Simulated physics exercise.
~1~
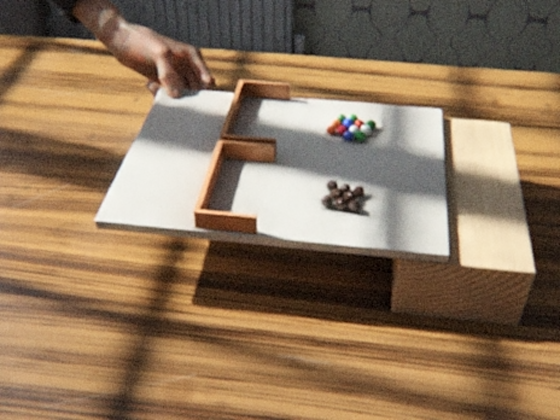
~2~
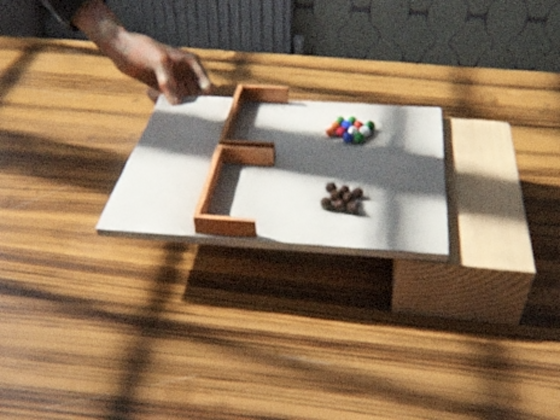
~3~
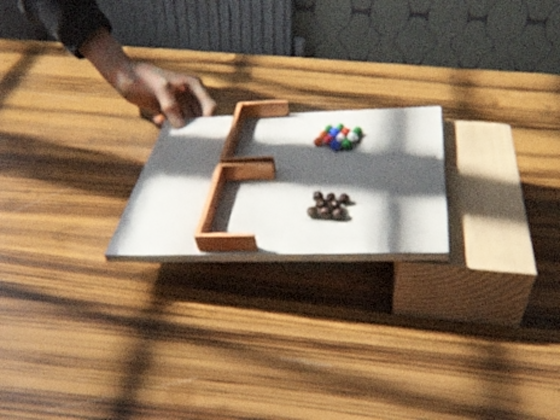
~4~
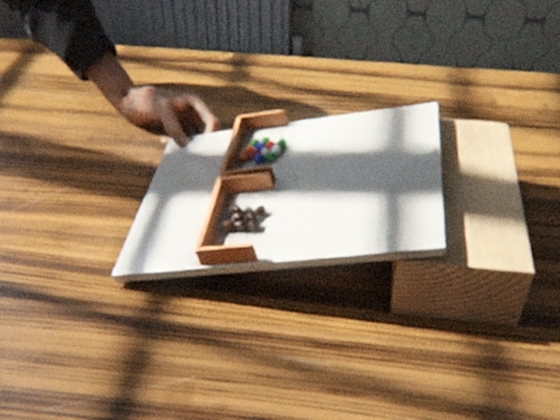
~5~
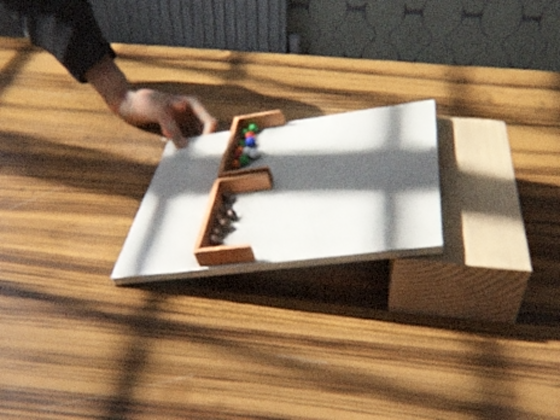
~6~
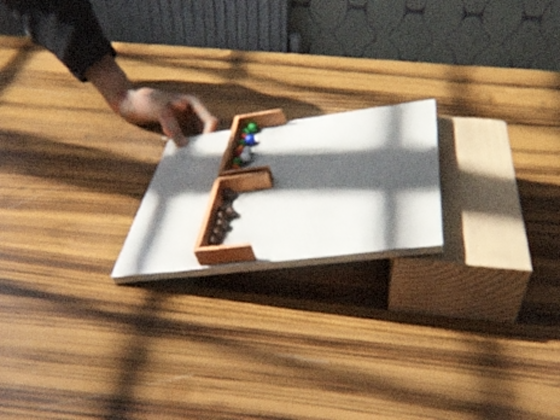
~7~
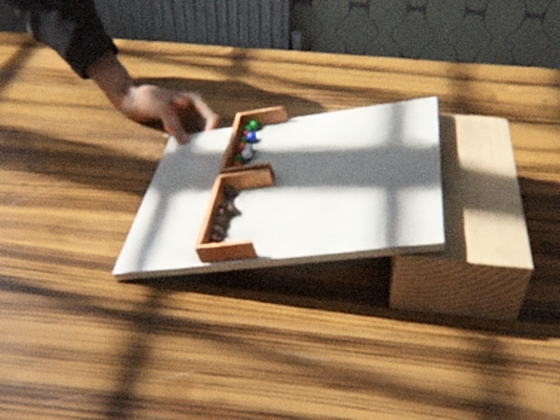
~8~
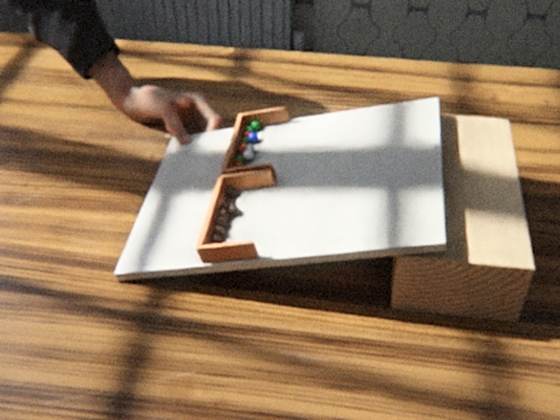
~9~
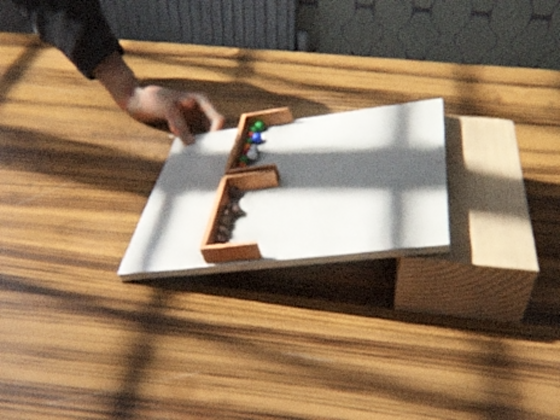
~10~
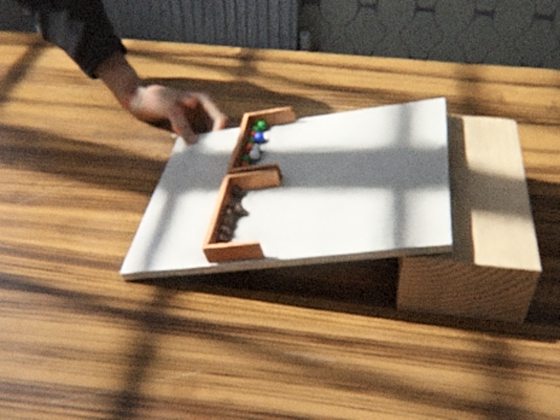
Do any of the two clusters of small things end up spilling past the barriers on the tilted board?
No, the colourful cluster and the dark brown cluster each pile up behind their own barrier and stay there.
